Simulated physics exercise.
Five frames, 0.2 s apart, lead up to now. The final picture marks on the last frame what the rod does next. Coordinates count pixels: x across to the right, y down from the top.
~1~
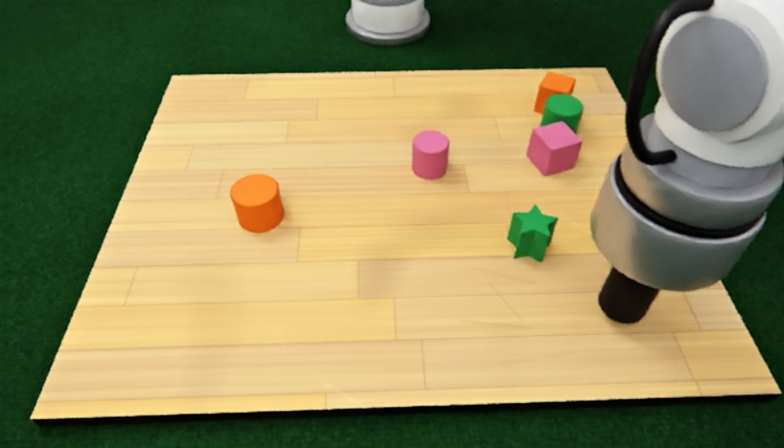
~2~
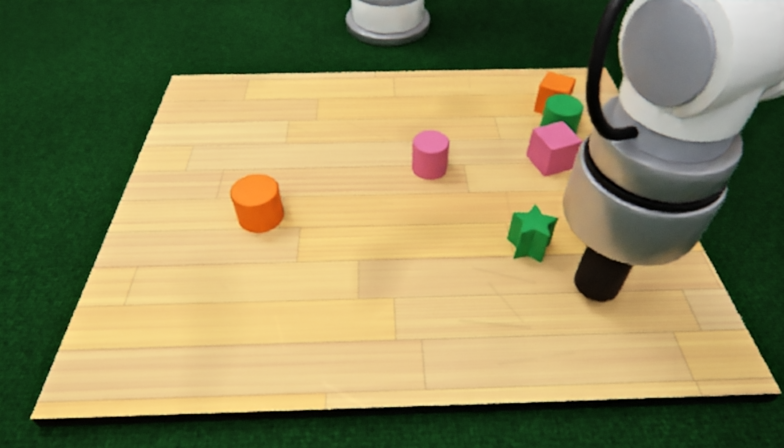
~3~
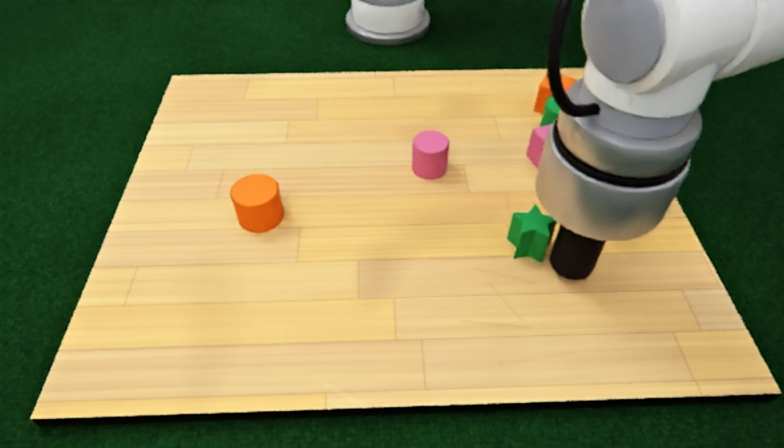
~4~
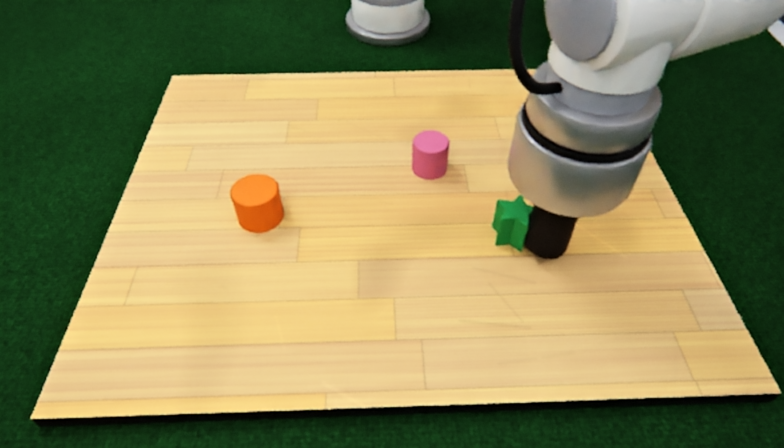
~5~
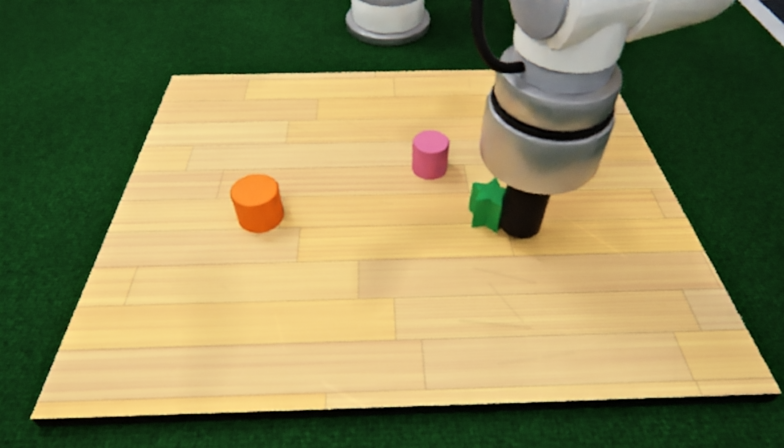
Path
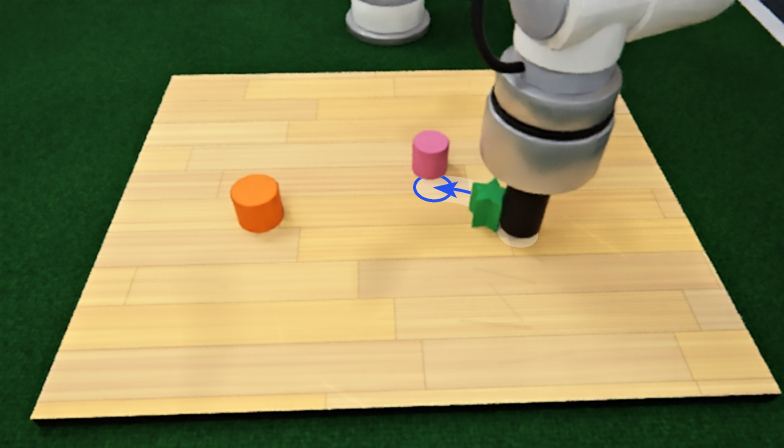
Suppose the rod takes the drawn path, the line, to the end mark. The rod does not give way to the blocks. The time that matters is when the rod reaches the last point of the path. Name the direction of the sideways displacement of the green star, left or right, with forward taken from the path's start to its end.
Slides left.
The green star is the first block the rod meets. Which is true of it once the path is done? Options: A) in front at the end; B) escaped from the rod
Option A.
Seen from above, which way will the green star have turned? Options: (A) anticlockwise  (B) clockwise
Option A.
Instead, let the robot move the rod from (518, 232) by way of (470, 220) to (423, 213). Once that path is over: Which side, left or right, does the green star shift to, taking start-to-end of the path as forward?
Measured against the direction from start to end, the green star shifts toward the right-hand side.
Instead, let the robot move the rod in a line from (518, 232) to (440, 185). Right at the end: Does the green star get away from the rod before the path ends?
I'd say no.
Path on the board, from (518, 232) through (498, 208) and (468, 192) to (433, 188).
What follows on the original path. One third of the way, rod at (500, 199); green star at (469, 174), turned 20° anticlockwise.
Two thirds of the way, rod at (469, 183); pink round block at (427, 138); green star at (437, 164), turned 35° anticlockwise.
At the end, rod at (434, 179); pink round block at (423, 137); green star at (402, 161), turned 35° anticlockwise; pink four-sided block in place.
